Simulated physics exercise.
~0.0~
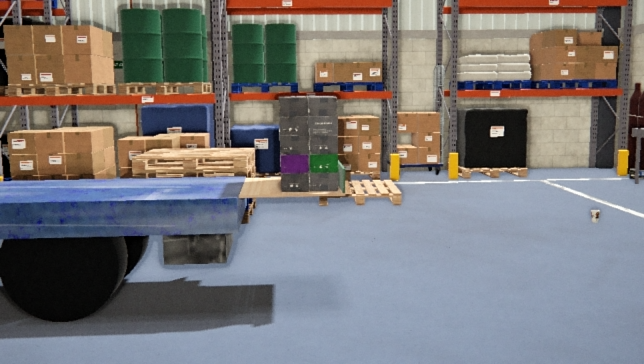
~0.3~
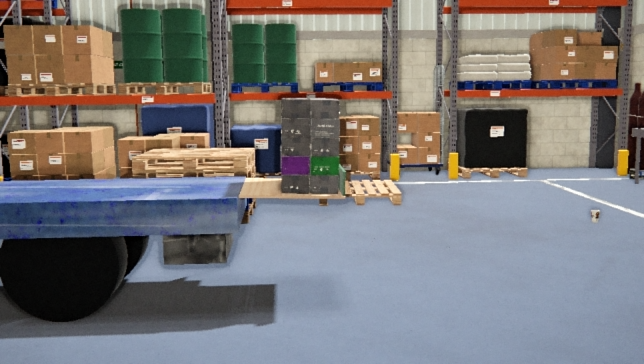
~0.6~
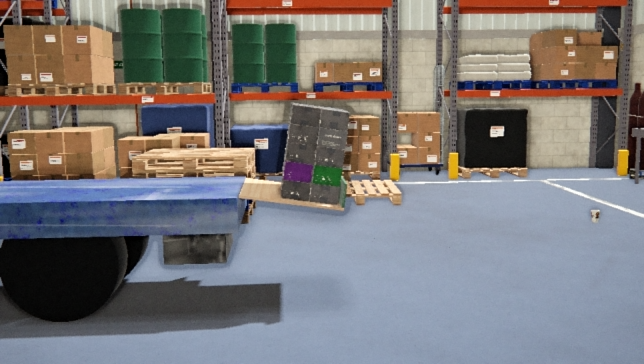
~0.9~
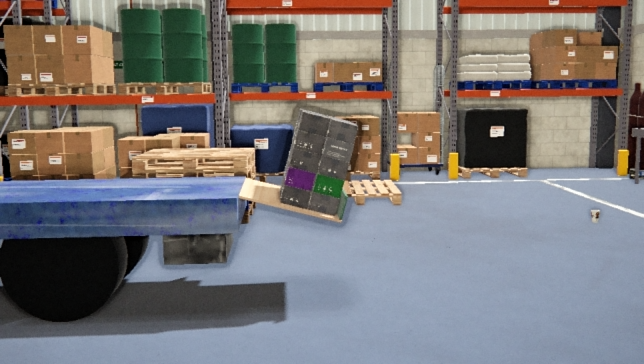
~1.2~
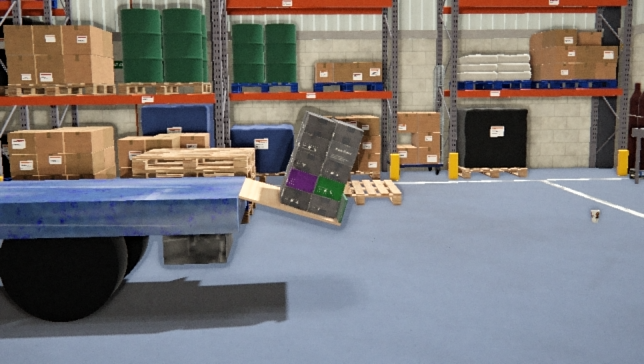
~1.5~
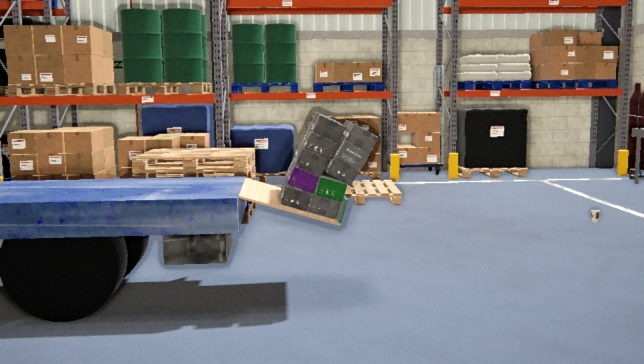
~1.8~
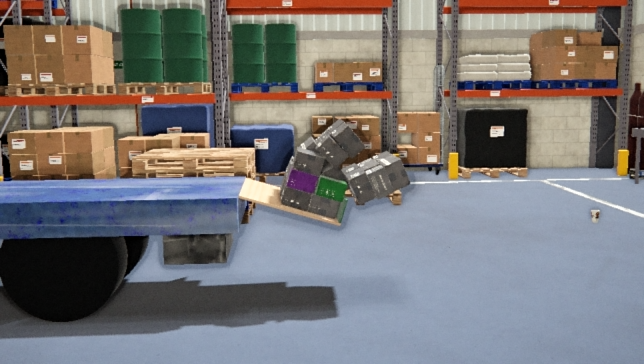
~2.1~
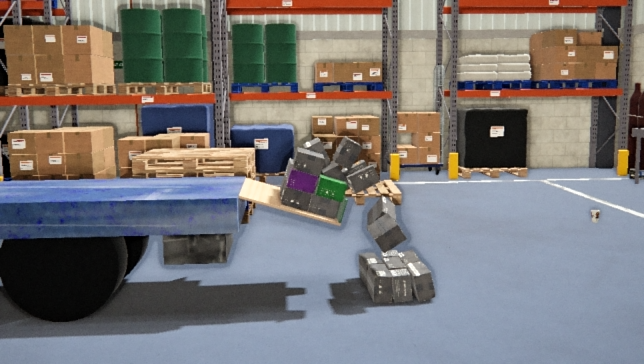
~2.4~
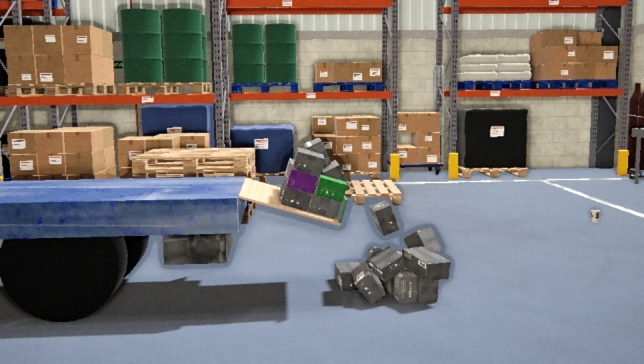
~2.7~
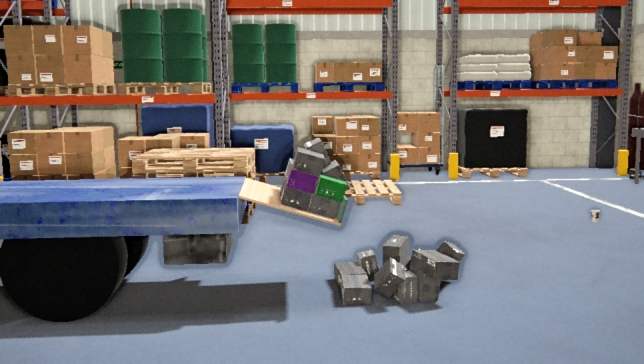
A stack of dark grey boxes, with a purple one and a green one side by side near its base, stands on a wooden flap behind a blue flat-bed in a warehouse, seen from the side by a still camera. Racks of cartons and green drums line the back wall. The flap tips down to the right, and the stack leans with it. The upper boxes then topple over the right edge and tumble to the blue floor. They settle in a scattered heap, while the purple and green boxes stay on the sloping flap with several grey ones.
